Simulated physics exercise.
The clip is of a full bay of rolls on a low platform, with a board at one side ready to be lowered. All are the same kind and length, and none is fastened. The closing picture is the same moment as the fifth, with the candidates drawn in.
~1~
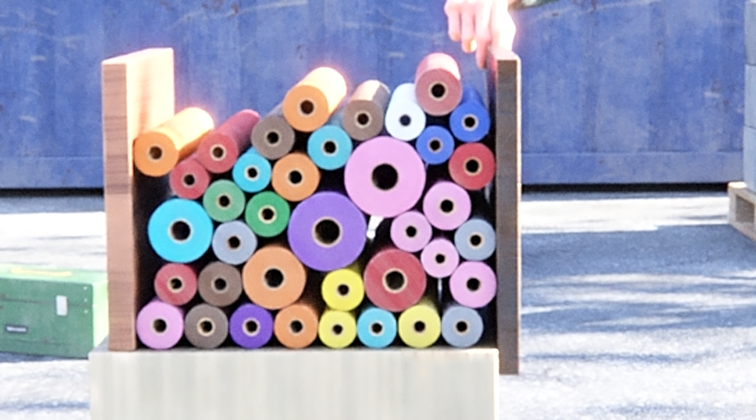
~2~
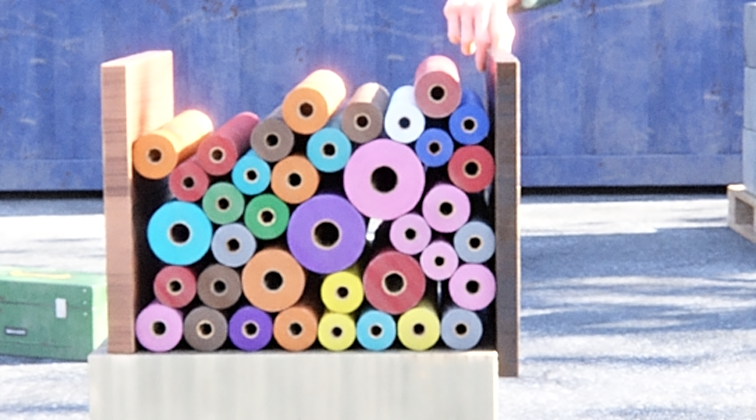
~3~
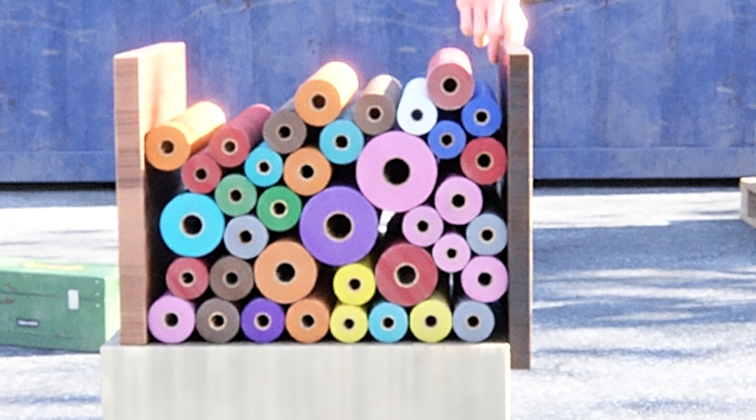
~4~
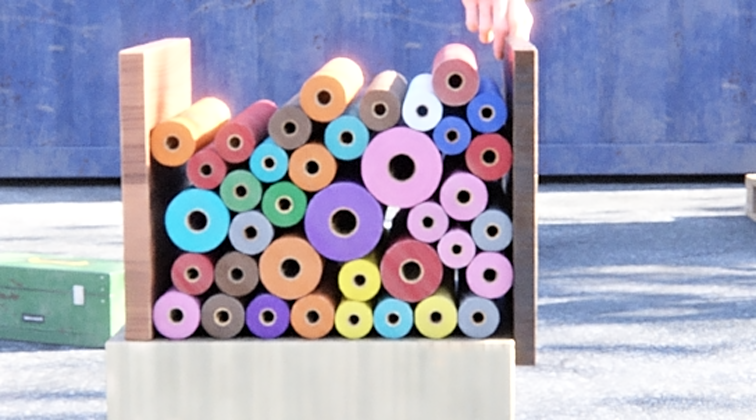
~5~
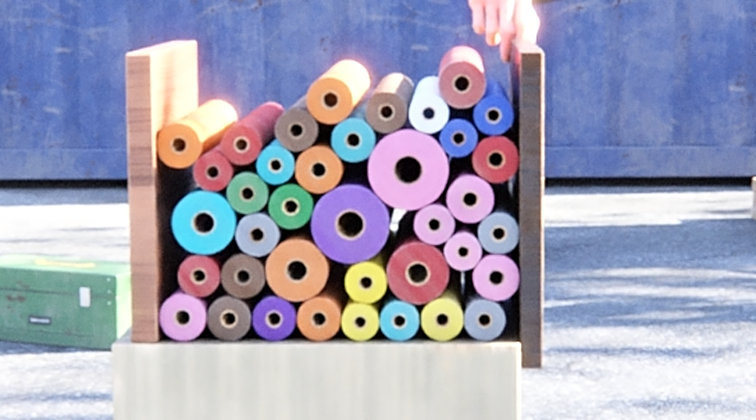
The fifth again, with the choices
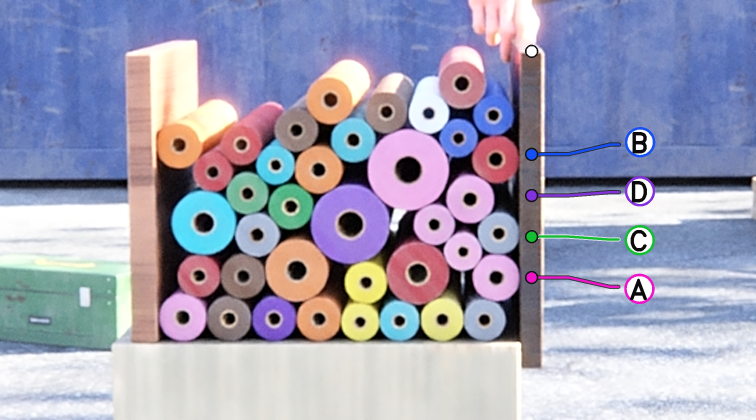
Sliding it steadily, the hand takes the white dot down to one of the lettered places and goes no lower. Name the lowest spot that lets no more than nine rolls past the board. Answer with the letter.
Slide it to A.
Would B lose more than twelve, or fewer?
Fewer than twelve.
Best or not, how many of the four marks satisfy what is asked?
Four of the four.
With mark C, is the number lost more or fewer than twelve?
It loses fewer than twelve.
On the marked copy, A at (532, 278); B at (532, 154); C at (532, 237); D at (532, 196); the white dot at (532, 51).
Taking A. A third of the way, top of the board (520, 149).
Two thirds of the way, top of the board (520, 260).
When it is over, top of the board (520, 276), seven out over the board.
As for the rest, B none out over the board; C about five out over the board; D two out over the board.
